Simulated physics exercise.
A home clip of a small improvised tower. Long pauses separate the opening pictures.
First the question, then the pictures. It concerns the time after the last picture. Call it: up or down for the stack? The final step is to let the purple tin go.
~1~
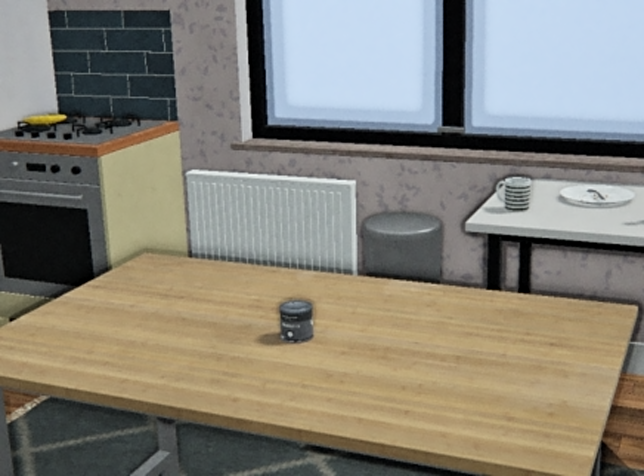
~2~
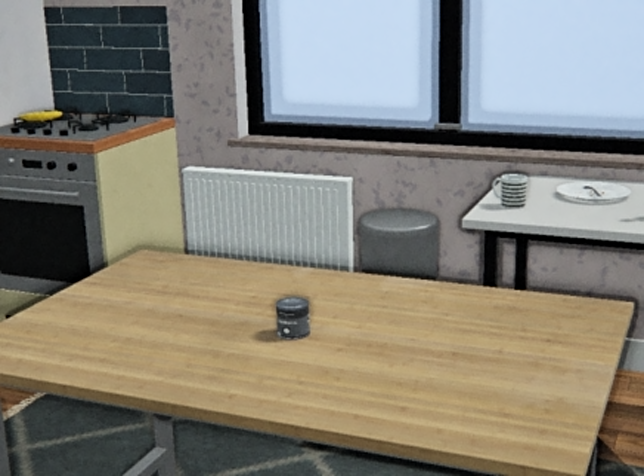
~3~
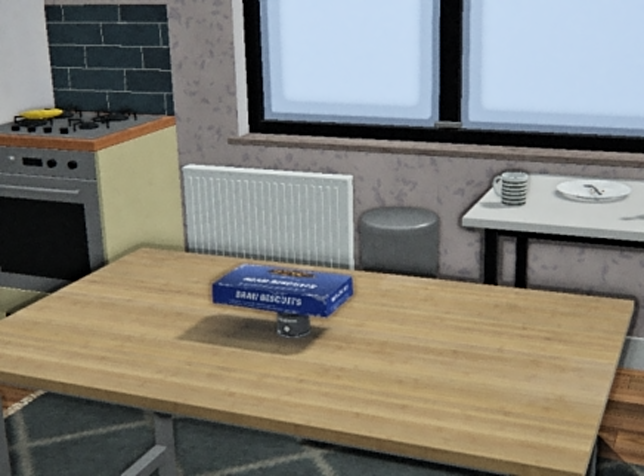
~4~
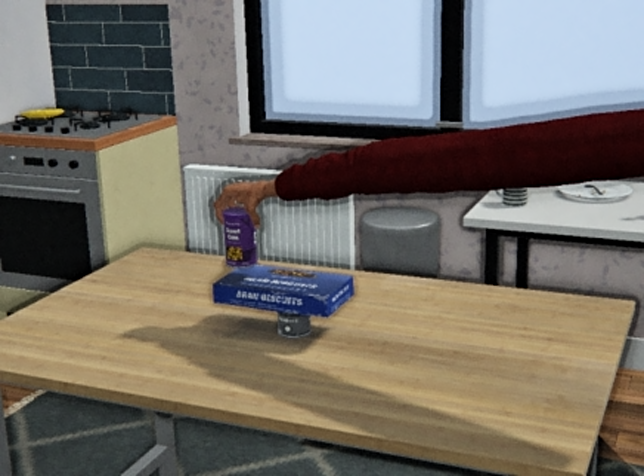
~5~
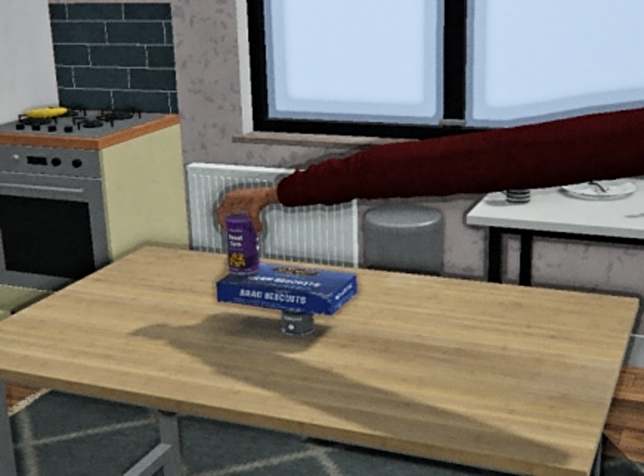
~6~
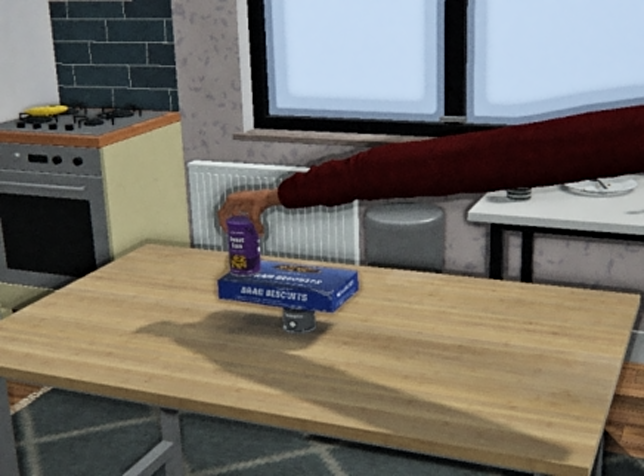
Down - it falls.
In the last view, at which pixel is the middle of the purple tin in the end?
It finishes at about (232, 279).
Then, 0.40 s past the last view, purple tin now fallen; blue packet rocked 42° from its first pose.
Then, 0.90 s past the last view, blue packet rocked 28° from its first pose.
Finally, fallen, purple tin; down or leaning hard in the stack, blue packet; grey tin still in place. Final places as the last picture's camera would see them, purple tin near (232, 279). The stack gives way.
